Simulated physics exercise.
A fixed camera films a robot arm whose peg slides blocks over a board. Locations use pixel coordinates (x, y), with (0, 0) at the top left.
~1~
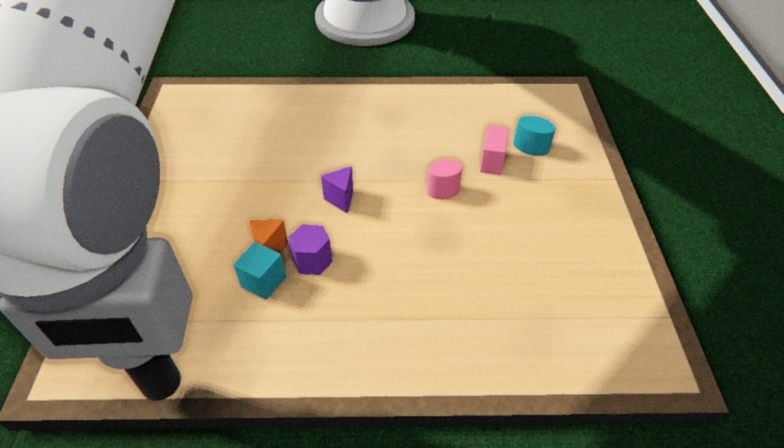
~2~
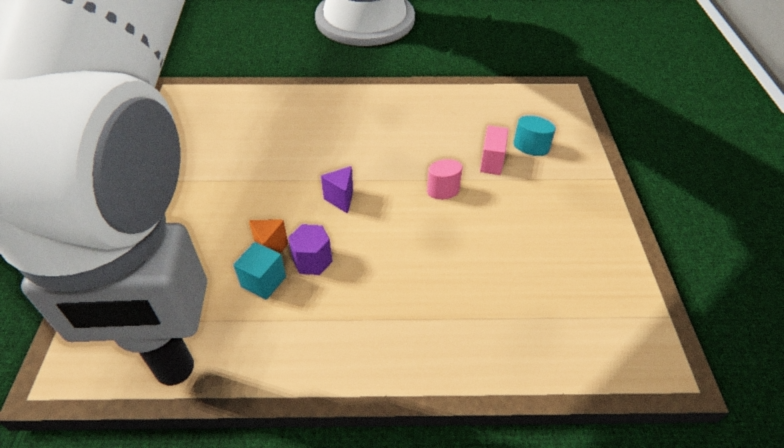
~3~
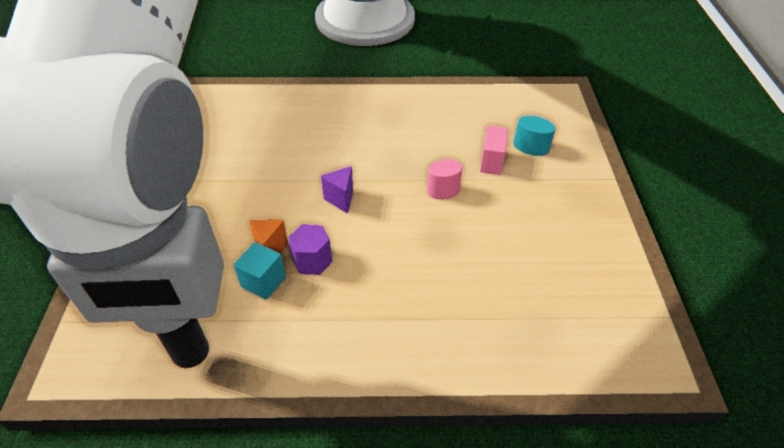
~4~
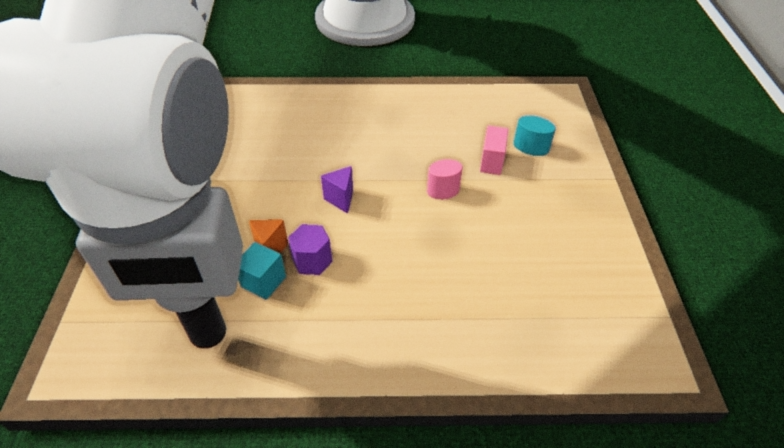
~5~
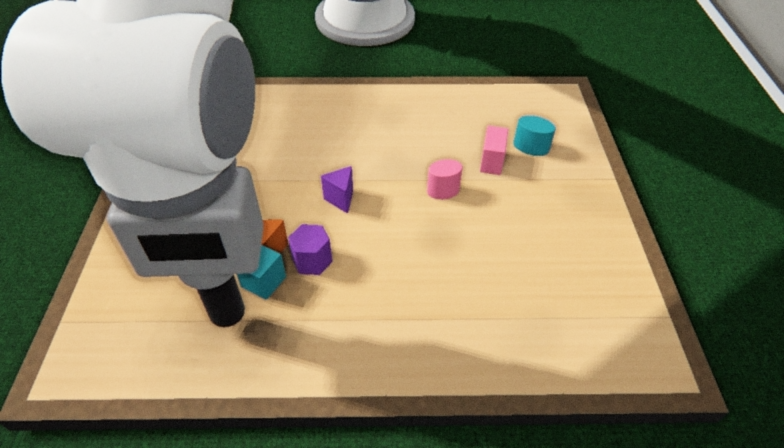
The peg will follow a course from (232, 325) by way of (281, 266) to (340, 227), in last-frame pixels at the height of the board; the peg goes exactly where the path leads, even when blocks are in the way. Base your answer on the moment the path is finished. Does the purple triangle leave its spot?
No
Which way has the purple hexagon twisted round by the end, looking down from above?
Rotates clockwise.
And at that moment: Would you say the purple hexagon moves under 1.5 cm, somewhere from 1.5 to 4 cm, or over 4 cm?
It travels more than 4 cm.
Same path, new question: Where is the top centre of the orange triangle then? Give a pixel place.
If I read the scene right, the answer is (277, 184).
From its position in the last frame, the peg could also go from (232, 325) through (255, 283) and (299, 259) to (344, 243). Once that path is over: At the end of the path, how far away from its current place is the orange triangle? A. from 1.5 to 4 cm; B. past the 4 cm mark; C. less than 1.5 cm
Choice A: From 1.5 to 4 cm.
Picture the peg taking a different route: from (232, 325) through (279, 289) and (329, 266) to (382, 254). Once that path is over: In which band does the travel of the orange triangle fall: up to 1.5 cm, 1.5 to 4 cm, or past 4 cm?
Displaced 1.5 to 4 cm.
The first path, step by step. One third of the way, peg at (263, 273); turquoise square piece at (273, 236); orange triangle at (271, 213), turned 40° anticlockwise; purple hexagon at (314, 234), turned 25° clockwise.
Two thirds of the way, peg at (296, 238); turquoise square piece at (295, 202), turned 45° anticlockwise; orange triangle at (276, 187), turned 75° anticlockwise; purple hexagon at (330, 227), turned 70° clockwise.
At the end, peg at (338, 216); turquoise square piece at (303, 193), turned 65° anticlockwise; orange triangle at (277, 184), turned 90° anticlockwise; purple hexagon at (362, 223), turned 150° clockwise; purple triangle not moved.
